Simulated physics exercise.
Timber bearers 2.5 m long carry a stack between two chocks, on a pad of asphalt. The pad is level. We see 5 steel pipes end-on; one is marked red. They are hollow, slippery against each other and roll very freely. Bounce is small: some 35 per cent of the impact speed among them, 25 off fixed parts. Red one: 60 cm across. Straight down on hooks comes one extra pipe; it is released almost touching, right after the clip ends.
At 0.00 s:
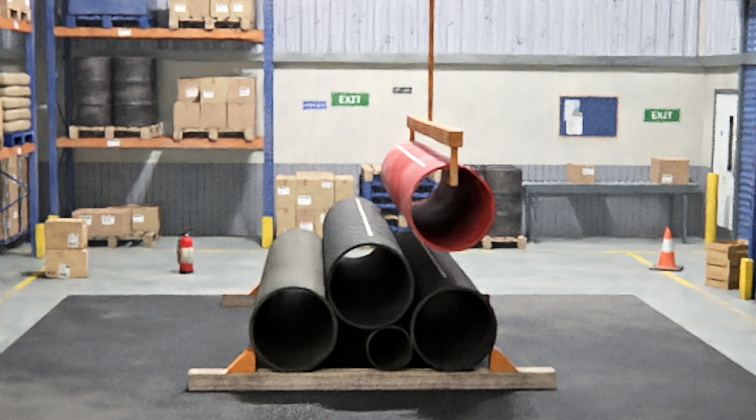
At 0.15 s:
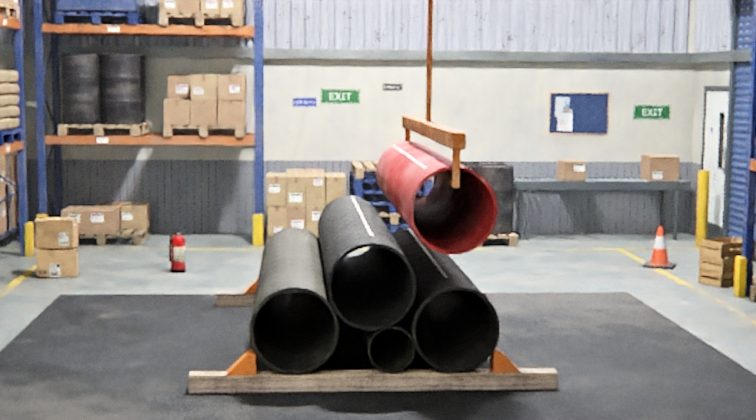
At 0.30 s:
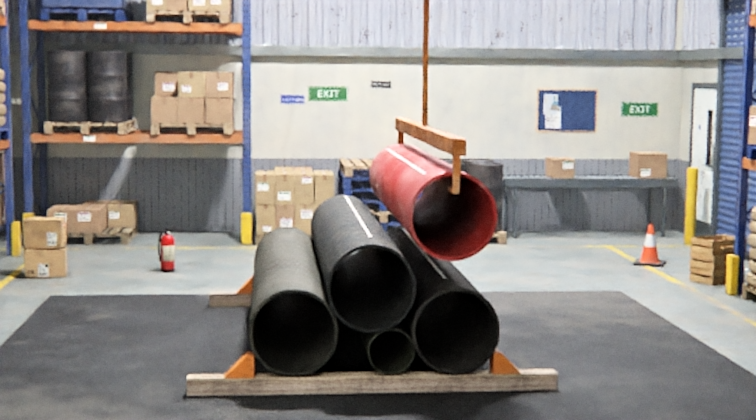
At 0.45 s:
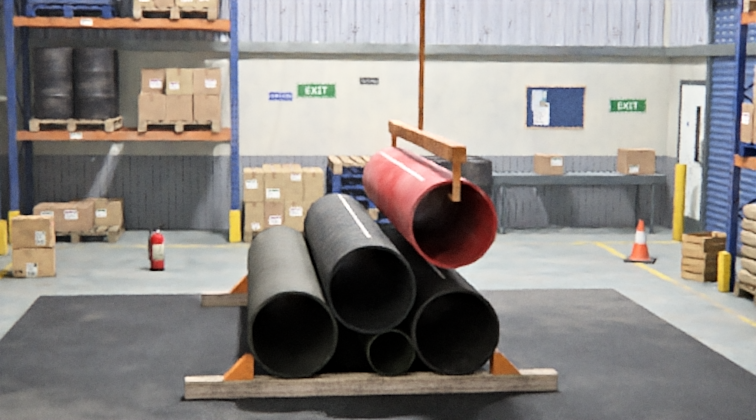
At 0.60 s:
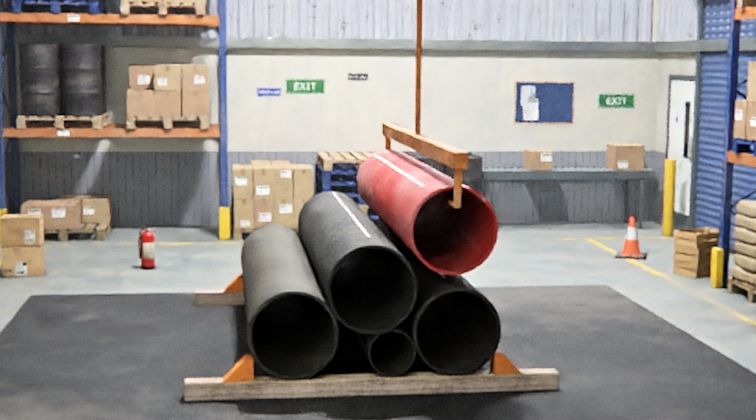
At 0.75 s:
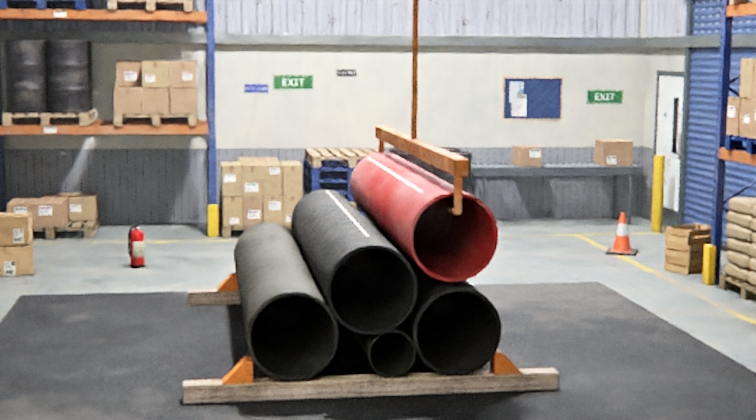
A red pipe hanging from hooks lowers straight down above a stack of black pipes.
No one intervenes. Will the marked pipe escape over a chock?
Looks like it can't get over the chocks.
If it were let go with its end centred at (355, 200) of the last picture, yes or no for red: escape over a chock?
The answer for red would be affirmative.
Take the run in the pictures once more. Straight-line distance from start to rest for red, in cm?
For red, 25.
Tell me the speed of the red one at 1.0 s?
I'd put it near 0.1 m/s.
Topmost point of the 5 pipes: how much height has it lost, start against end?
Roughly 25 cm.
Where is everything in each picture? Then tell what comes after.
Red (452, 209); red hangs on the hooks; 3 form the bottom row, in the first frame.
Red (454, 211); red hangs on the hooks; lowered 1 cm, in the second frame.
Red (454, 217); red hangs on the hooks; lowered 5 cm, in the third frame.
Red (454, 225); red hangs on the hooks; lowered 10 cm, in the fourth frame.
Red (455, 231); red hangs on the hooks; lowered 14 cm, in the fifth frame.
Red (455, 238); red hangs on the hooks; lowered 19 cm, in the sixth frame.
Then, 1.0 s in, red is up on others, 30 cm inside the right chock; 0 past a chock so far.
Then, 1.1 s in, still the same for red; 0 past a chock so far.
Then, 1.2 s in, red is up on others, 30 cm inside the right chock; 0 past a chock so far.
In the end (1.5 s), red is up on others, 30 cm inside the right chock; 0 past a chock so far.
